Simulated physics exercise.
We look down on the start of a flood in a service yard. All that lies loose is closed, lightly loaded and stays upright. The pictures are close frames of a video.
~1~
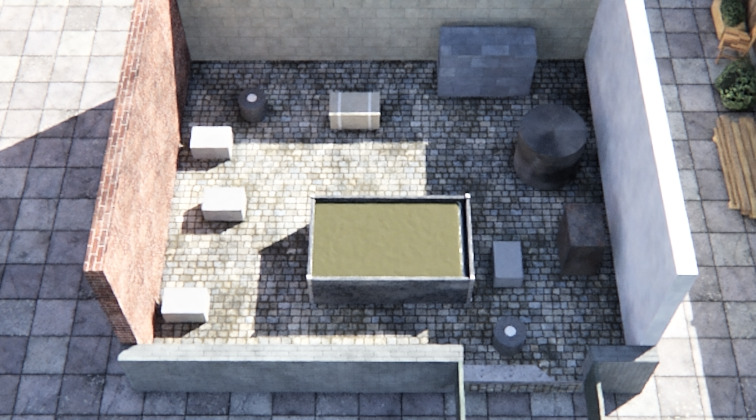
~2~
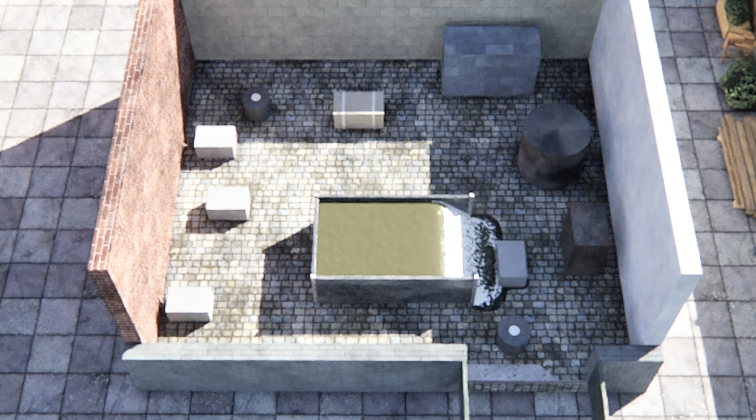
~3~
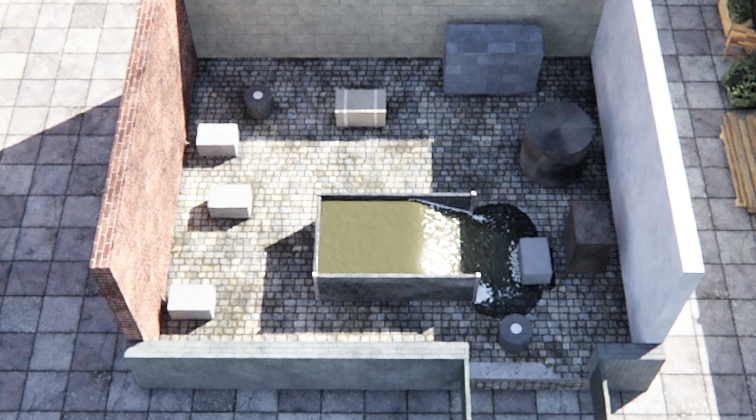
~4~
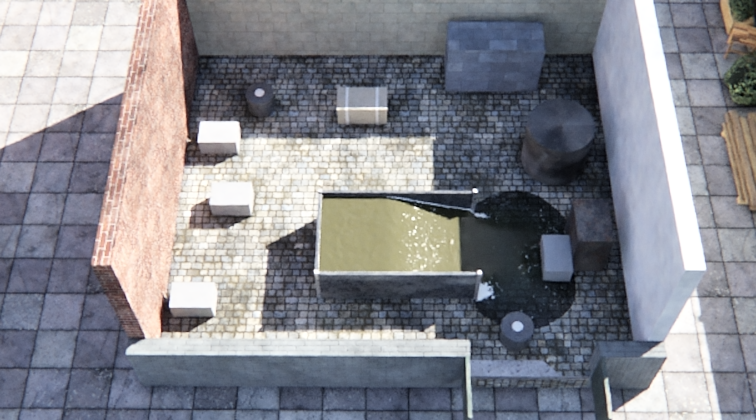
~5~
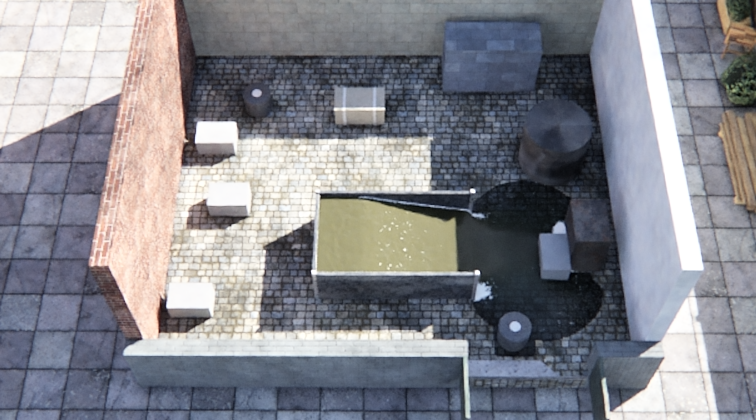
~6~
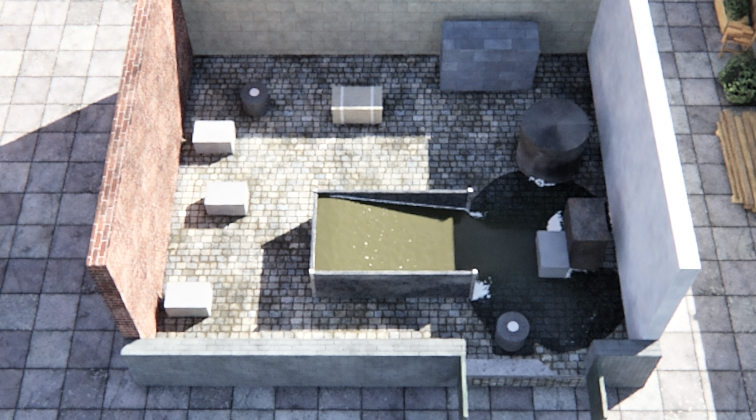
Murky water burst from the open right end of a walled tank and spread darkly across the cobbles, pushing a pale grey crate a short way right while the other objects stayed put.
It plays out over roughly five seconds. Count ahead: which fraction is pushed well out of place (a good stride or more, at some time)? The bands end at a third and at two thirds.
That comes to less than a third.
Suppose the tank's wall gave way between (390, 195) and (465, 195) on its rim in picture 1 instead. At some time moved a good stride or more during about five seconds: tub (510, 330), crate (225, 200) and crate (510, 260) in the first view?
In turn: Short of that, short of that, not that far.
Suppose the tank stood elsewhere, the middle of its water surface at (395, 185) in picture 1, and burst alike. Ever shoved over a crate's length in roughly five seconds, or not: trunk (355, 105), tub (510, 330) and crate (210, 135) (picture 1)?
In that order: Not that far, pushed that far, never so far.
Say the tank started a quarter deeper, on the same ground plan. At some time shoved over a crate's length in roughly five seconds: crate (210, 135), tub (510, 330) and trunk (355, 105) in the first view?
As listed: Never so far, that far or more, under that.
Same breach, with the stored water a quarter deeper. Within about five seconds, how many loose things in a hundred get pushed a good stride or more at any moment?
About 30 per cent.
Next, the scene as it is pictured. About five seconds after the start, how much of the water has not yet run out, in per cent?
Roughly 76 per cent.
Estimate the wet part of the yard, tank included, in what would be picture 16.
Some 30 per cent.
A moment on, 1 of 7 are well off their spots; 1 afloat.
Next, 1 of 7 are well off their spots; 1 afloat.
Later, 2 of 7 are well off their spots; 2 afloat.
In the end, 2 of 7 are well off their spots, and 2 have been at some point; 0 afloat.
